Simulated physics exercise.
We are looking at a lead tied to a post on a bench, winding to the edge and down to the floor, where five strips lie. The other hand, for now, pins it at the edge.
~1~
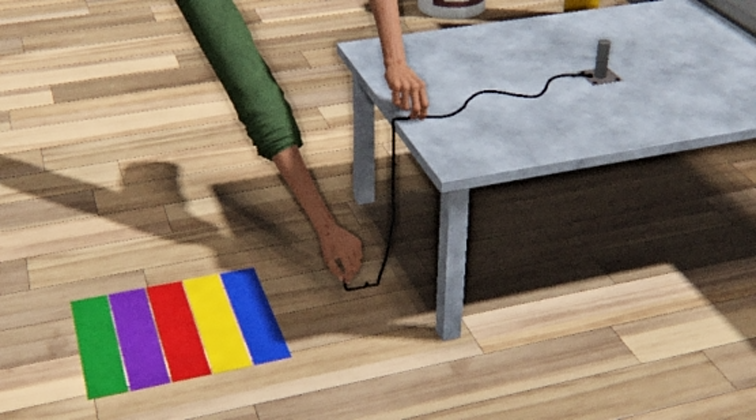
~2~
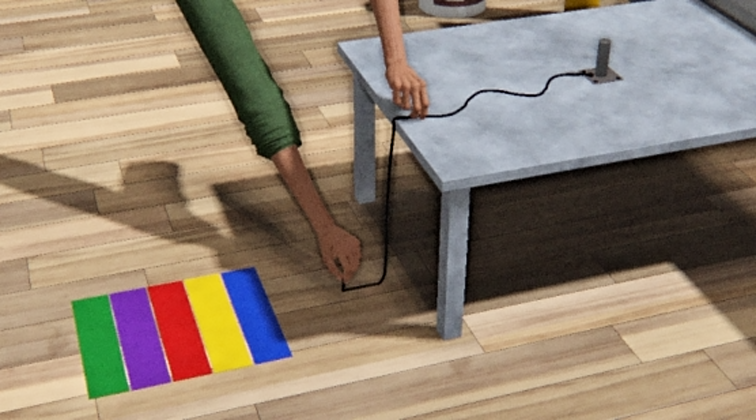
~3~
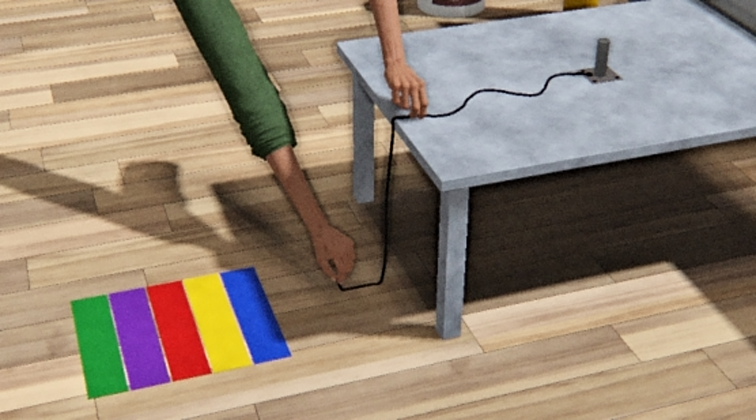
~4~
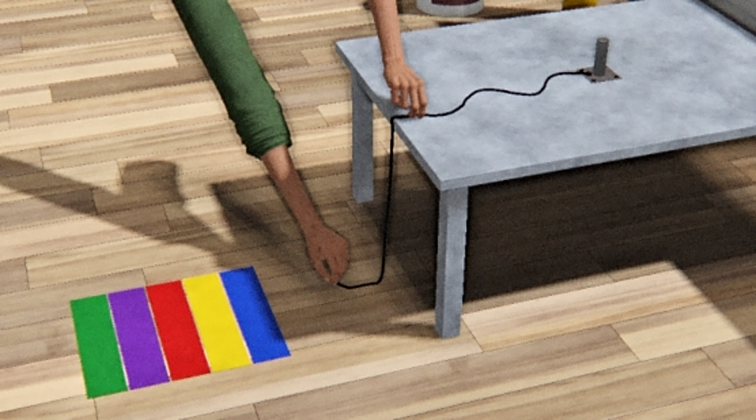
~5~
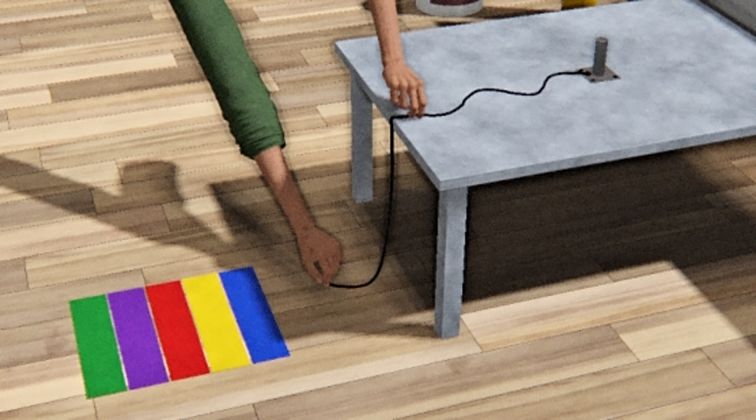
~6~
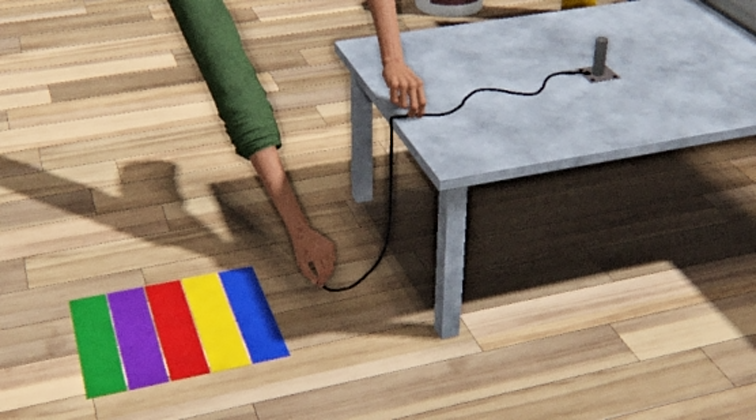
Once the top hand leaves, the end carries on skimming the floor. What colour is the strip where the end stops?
It is red.
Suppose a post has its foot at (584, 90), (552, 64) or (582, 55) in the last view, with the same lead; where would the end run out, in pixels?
Try by try: (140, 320), (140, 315) and (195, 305).
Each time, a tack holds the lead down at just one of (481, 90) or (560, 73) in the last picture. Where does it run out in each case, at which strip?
Try one: Yellow. Try two: Red.
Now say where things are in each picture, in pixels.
The first frame shows end (345, 279); blue (266, 343); yellow (227, 352); red (187, 360); purple (146, 368); green (105, 377).
The second frame shows end (344, 279); lead through (557, 76) (512, 94) (460, 110) (394, 130) (387, 205) (385, 269).
The third frame shows end (338, 279).
The fourth frame shows end (331, 280); lead through (555, 75) (510, 93) (458, 109) (393, 129) (389, 203) (383, 269).
The fifth frame shows end (323, 281).
The sixth frame shows end (318, 282); lead through (554, 75) (509, 92) (458, 108) (392, 129) (390, 203) (375, 267).
Soon after, end near (232, 299); over blue.
Then, end near (197, 306); over yellow.
At full stretch, end near (176, 310); over red. It halts on the red strip.
